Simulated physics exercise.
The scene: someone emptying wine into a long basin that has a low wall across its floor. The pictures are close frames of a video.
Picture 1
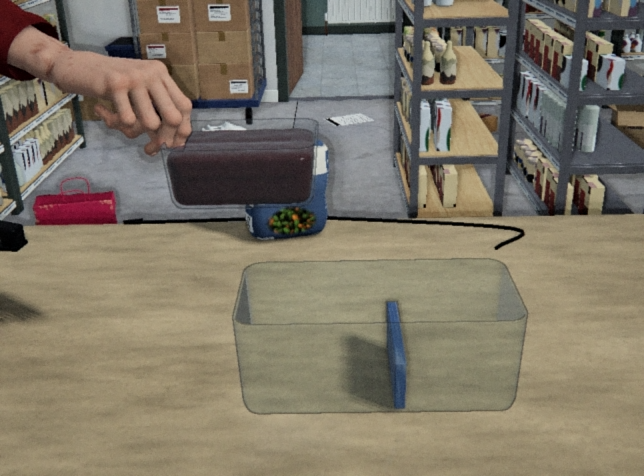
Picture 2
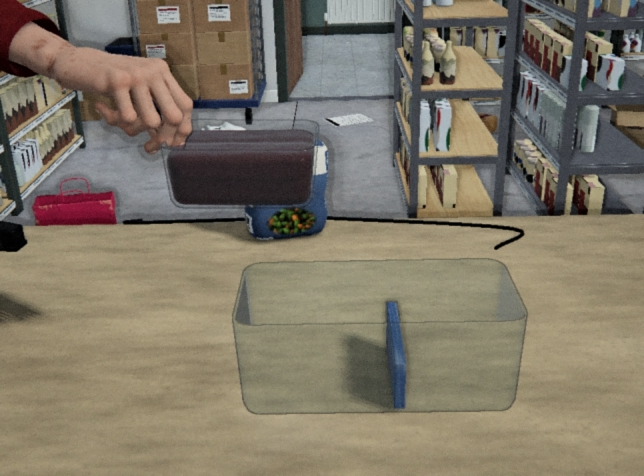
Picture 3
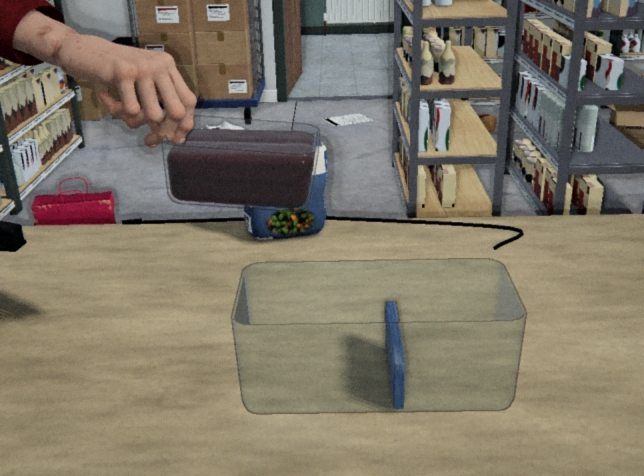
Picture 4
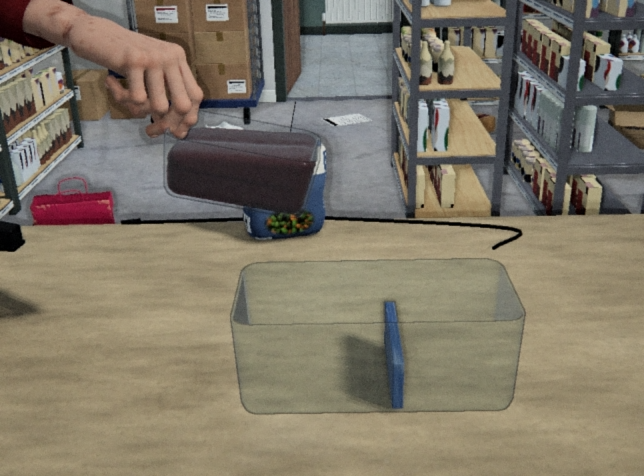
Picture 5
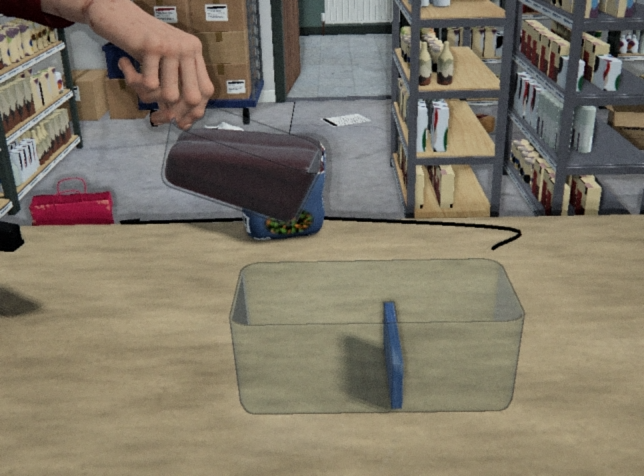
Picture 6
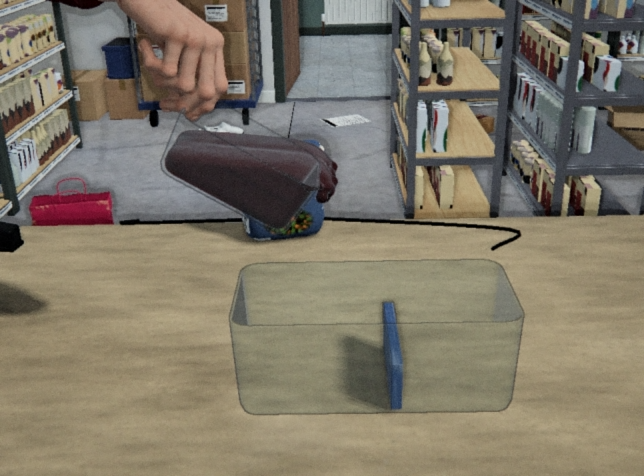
In a storeroom lined with shelves, a hand above a tabletop tilted a clear container of dark wine steadily to the right, until some slipped over its edge, near a long clear basin with a low blue wall inside.
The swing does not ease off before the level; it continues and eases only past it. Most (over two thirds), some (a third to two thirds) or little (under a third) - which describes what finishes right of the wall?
Little.
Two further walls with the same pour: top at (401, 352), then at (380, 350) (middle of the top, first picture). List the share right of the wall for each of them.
30 % then 50 %, approximately.
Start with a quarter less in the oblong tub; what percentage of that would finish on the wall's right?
That works out to some 5 %.
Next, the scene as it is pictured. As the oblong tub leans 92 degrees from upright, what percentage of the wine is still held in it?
About 10 %.
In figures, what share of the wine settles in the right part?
Share approx. 25 per cent.
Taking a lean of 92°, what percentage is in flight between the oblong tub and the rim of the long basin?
Estimate: Some 35 per cent.
A moment on, the oblong tub is tipped on its side and 10 per cent is still to pour, 30 is left of the wall and 21 right of it.
Next, the oblong tub is tipped right over and 1 per cent is still to pour, 60 is left of the wall and 23 right of it.
Then the oblong tub is tipped right over and 0 per cent is still to pour, 67 is left of the wall and 24 right of it.
Later the oblong tub is tipped right over and 0 per cent is still to pour, 67 is left of the wall and 24 right of it.
Finally, 67 per cent lies left of the wall, 24 right of it and 9 outside.
